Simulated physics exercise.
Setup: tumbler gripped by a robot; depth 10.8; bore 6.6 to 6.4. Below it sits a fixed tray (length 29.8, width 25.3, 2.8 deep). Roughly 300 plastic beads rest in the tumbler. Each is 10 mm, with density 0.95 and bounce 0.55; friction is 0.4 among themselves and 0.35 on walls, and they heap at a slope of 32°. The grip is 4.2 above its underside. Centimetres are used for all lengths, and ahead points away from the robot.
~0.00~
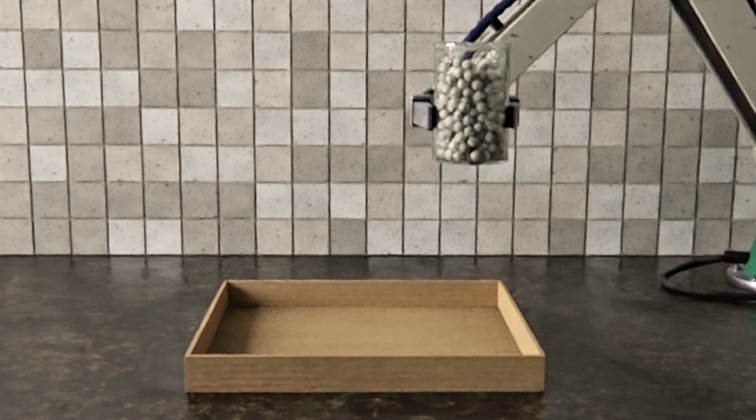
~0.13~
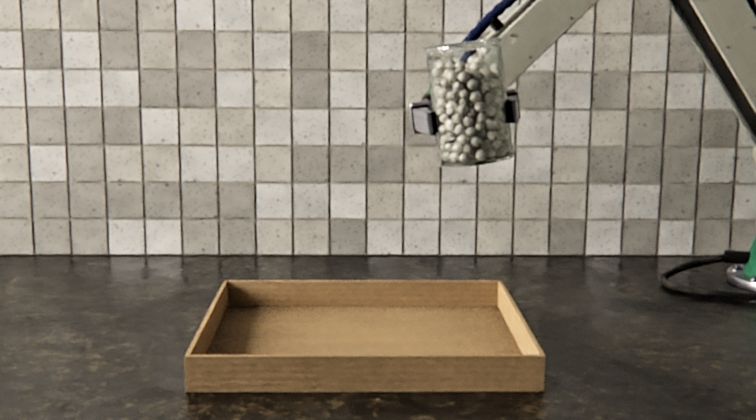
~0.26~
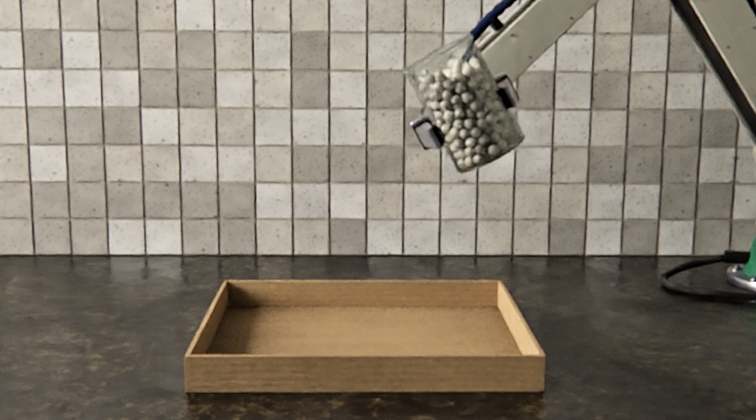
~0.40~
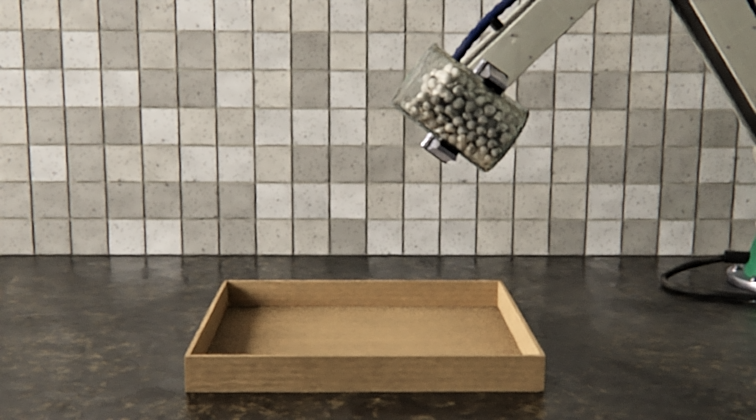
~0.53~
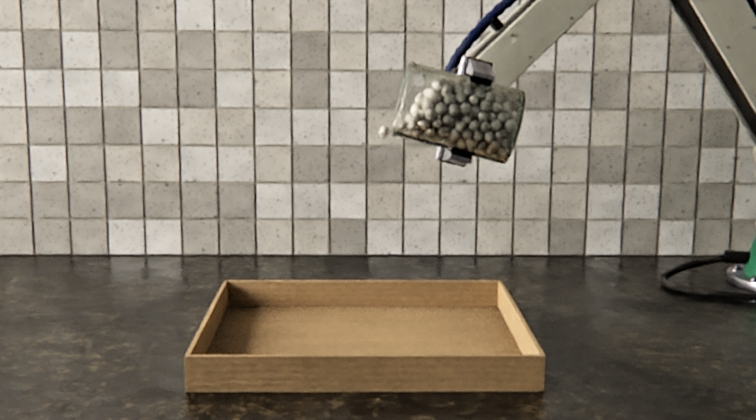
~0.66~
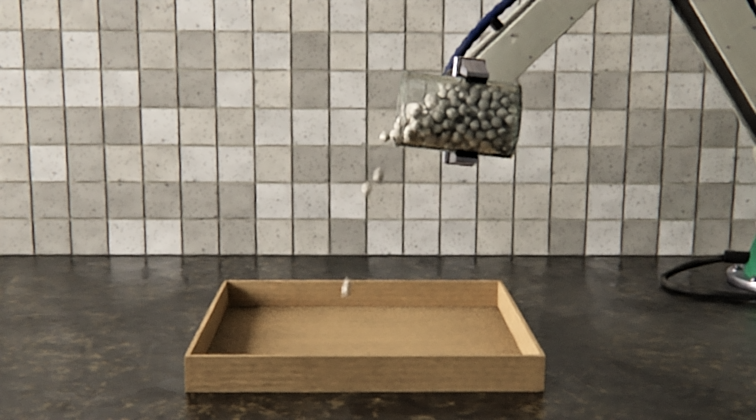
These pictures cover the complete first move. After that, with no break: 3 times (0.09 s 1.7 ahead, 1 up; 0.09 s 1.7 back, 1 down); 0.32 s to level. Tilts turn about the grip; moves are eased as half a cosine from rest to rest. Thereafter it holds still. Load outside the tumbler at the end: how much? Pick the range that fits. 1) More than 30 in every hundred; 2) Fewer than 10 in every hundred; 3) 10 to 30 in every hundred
More than 30 in every hundred (1).
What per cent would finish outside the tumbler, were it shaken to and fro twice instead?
Then roughly 40 percent.
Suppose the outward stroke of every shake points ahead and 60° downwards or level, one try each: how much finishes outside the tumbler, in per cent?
Near 15 and 45 percent respectively.
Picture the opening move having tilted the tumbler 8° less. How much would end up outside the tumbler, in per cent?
In that case roughly 35 per cent.
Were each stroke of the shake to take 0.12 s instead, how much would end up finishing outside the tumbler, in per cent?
I'd expect close to 35 in a hundred.
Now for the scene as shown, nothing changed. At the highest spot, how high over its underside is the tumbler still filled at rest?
It reaches close to 5.5 cm in the end.
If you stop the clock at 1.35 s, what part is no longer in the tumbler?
Near 50 per cent so far.
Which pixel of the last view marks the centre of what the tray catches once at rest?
It lands close to (296, 331).
After 1.00 s, tilted 84° forward, highest piece 24 above the table; 222 in the tumbler, 56 in the tray, 21 in flight or on a rim.
After 1.35 s, tilted 47° forward, highest piece 26 above the table; 150 in the tumbler, 138 in the tray, 11 in flight or on a rim.
After 1.72 s, level, highest piece 23 above the table; 149 in the tumbler, 149 in the tray, 1 on the table or floor.
After 2.77 s, level, highest piece 23 above the table; 149 in the tumbler, 149 in the tray, 1 on the table or floor.
In the end, 149 in the tumbler, 149 in the tray, 1 on the table or floor. That is 50 % outside the tumbler.
